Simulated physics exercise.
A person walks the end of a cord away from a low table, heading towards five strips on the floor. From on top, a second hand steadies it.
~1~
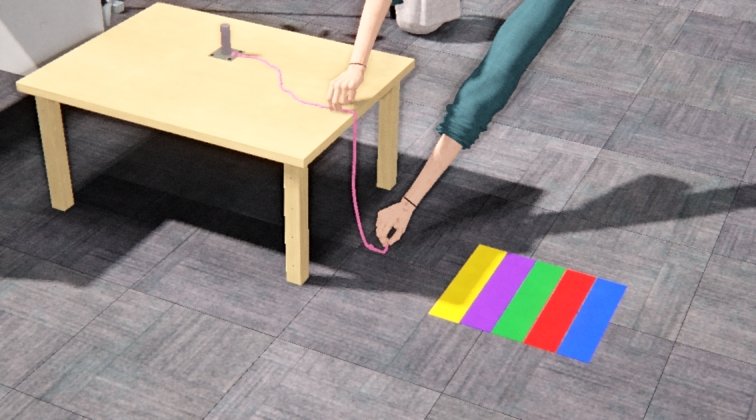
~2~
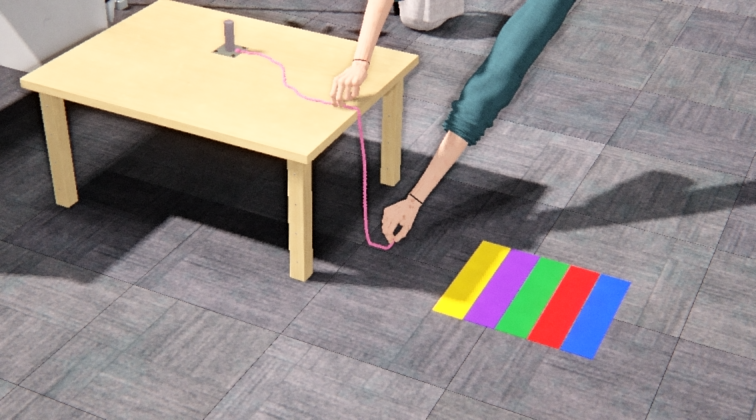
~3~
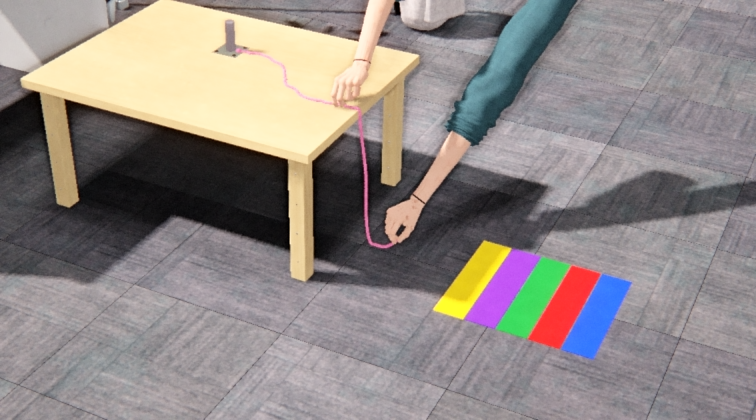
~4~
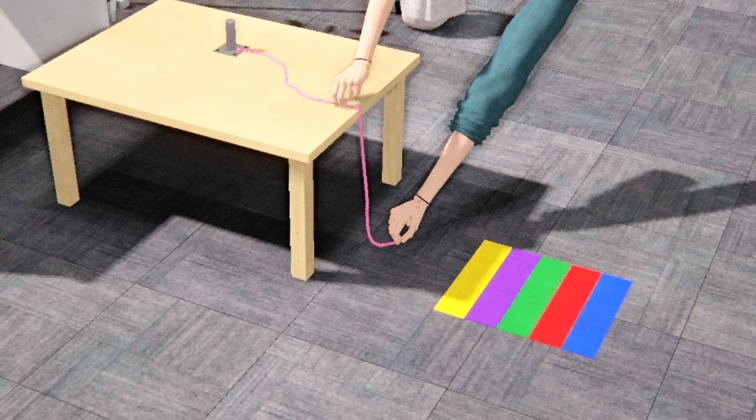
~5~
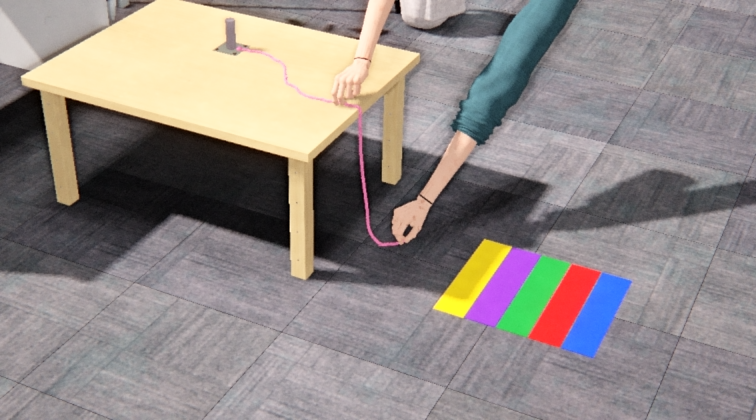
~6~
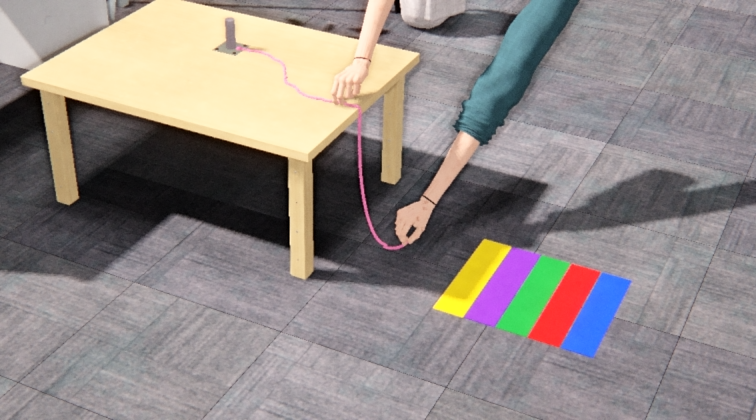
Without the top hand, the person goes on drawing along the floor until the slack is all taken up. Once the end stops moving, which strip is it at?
It is at the purple strip.
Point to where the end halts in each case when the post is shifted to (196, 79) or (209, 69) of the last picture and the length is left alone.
Approx. (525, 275); approx. (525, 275).
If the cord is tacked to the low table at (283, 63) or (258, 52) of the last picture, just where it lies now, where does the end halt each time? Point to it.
First try near (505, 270), second near (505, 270).
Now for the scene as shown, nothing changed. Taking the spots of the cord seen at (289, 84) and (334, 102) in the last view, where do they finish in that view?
Point one to (317, 82), point two to (364, 101).
Early on, end near (451, 255); short of the strips.
Midway, end near (487, 265); over yellow.
At the end of the slack, end near (508, 271); over purple. It gets as far as the purple strip.
